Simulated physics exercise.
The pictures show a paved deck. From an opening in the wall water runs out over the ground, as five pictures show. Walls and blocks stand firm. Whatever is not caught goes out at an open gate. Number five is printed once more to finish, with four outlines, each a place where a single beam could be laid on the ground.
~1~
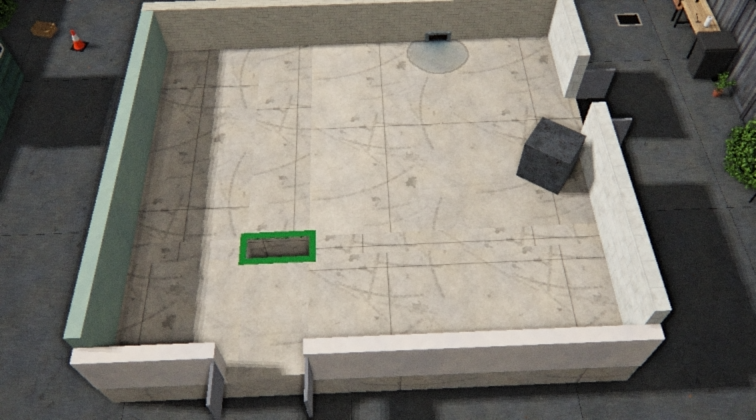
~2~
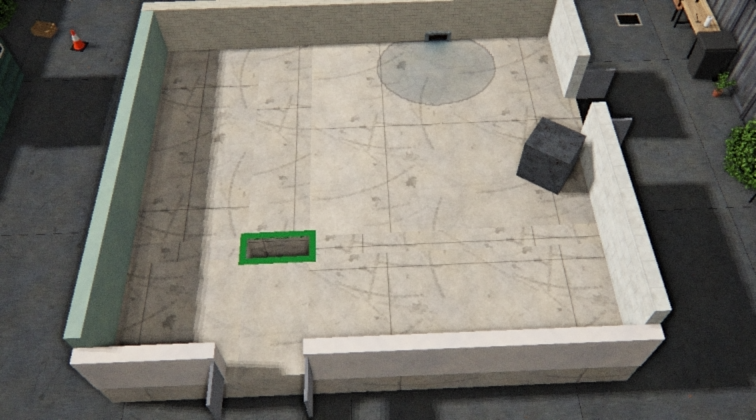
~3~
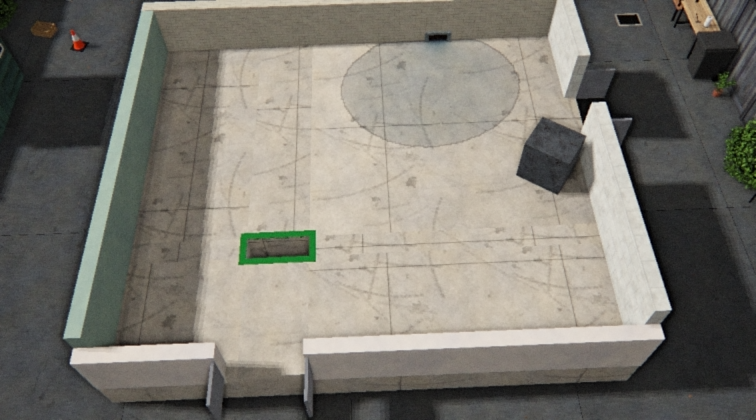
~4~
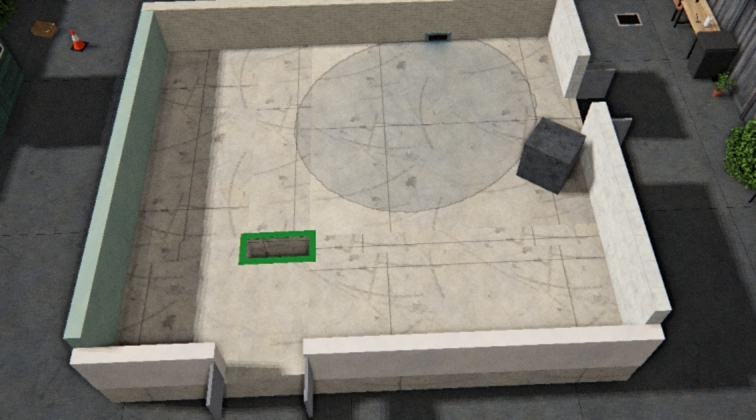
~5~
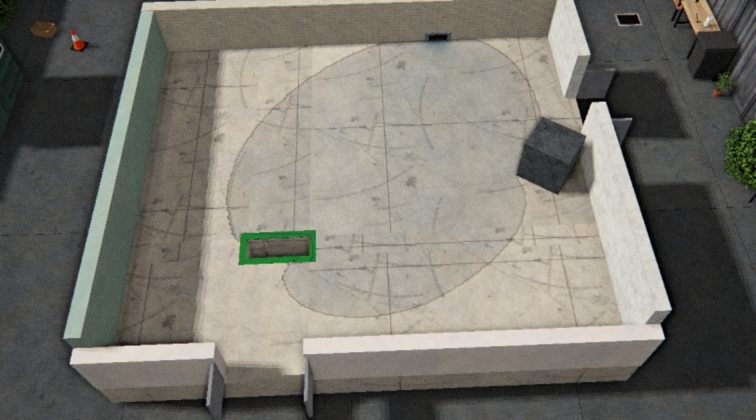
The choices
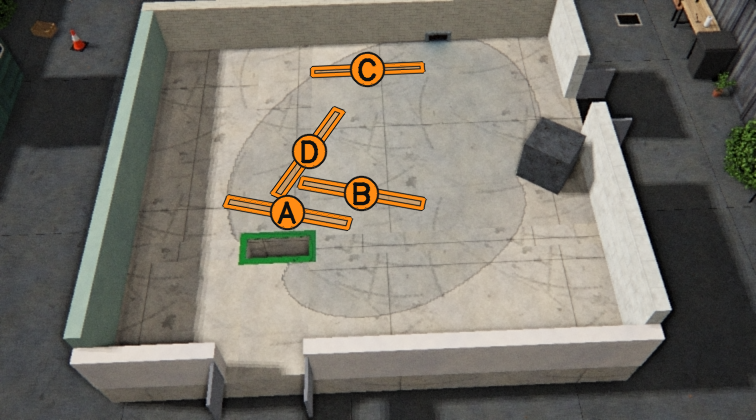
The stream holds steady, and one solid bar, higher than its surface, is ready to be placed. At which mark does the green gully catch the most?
The answer is spot D.
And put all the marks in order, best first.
D, C, B, A.
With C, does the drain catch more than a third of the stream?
No, it does not.
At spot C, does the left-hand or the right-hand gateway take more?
The left one.
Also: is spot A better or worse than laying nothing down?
Spot A is worse.
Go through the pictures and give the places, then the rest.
Outfall at (438, 36); green gully at (278, 247); open gate at (268, 362); open gate at (570, 121); 2 % of the ground under water, visible out to (425, 67); green gully still dry, in the first frame.
In the second frame, 6 % of the ground under water, visible out to (435, 101); green gully still dry.
In the third frame, 14 % of the ground under water, visible out to (380, 134); green gully still dry.
In the fourth frame, 26 % of the ground under water, visible out to (351, 196); green gully still dry.
In the fifth frame, 44 % of the ground under water, visible out to (306, 300); green gully taking water.
In orange, A from (226, 201) to (348, 223); B from (301, 182) to (422, 203); C from (312, 72) to (422, 67); D from (277, 195) to (338, 110).
Choosing A, about 4 % of the stream goes into the green gully, about 88 % out by the gates.
Choosing B, about 8 % of the stream goes into the green gully, about 86 % out by the gates.
Choosing C, about 14 % of the stream goes into the green gully, about 78 % out by the gates.
Choosing D, about 27 % of the stream goes into the green gully, about 64 % out by the gates.
